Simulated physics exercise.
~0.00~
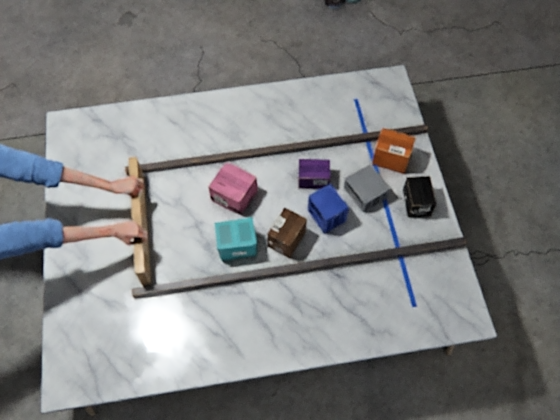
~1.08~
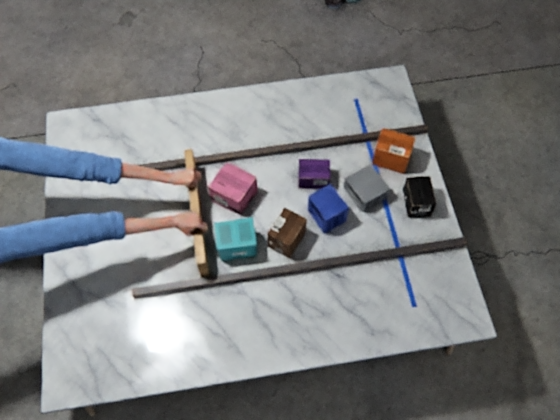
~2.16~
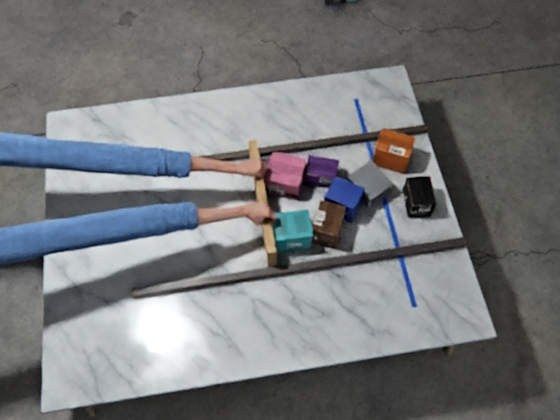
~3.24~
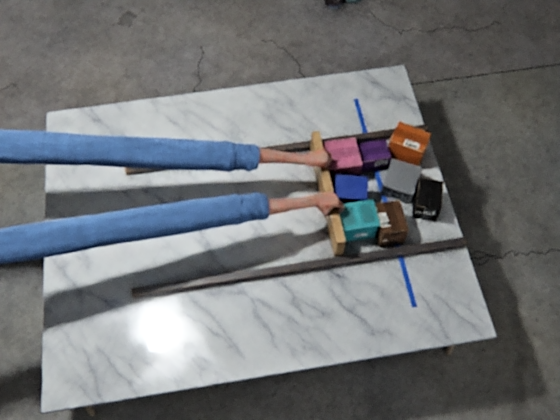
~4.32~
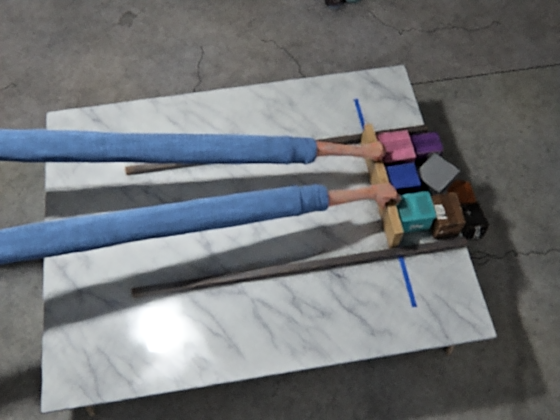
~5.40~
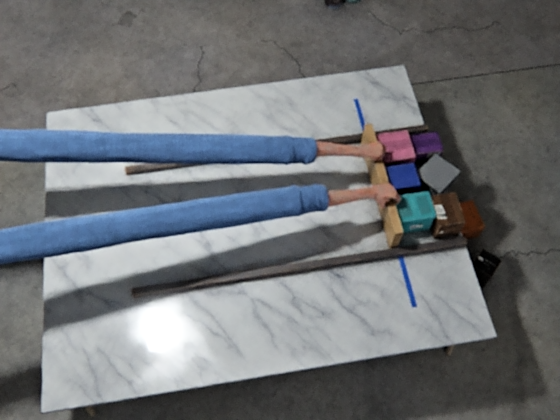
Two hands pushed a wooden plank to the right across a marbled table, gathering the scattered colored boxes into a bunch, and stopped at the blue tape, where the orange and black boxes went off the far edge while the others stayed.
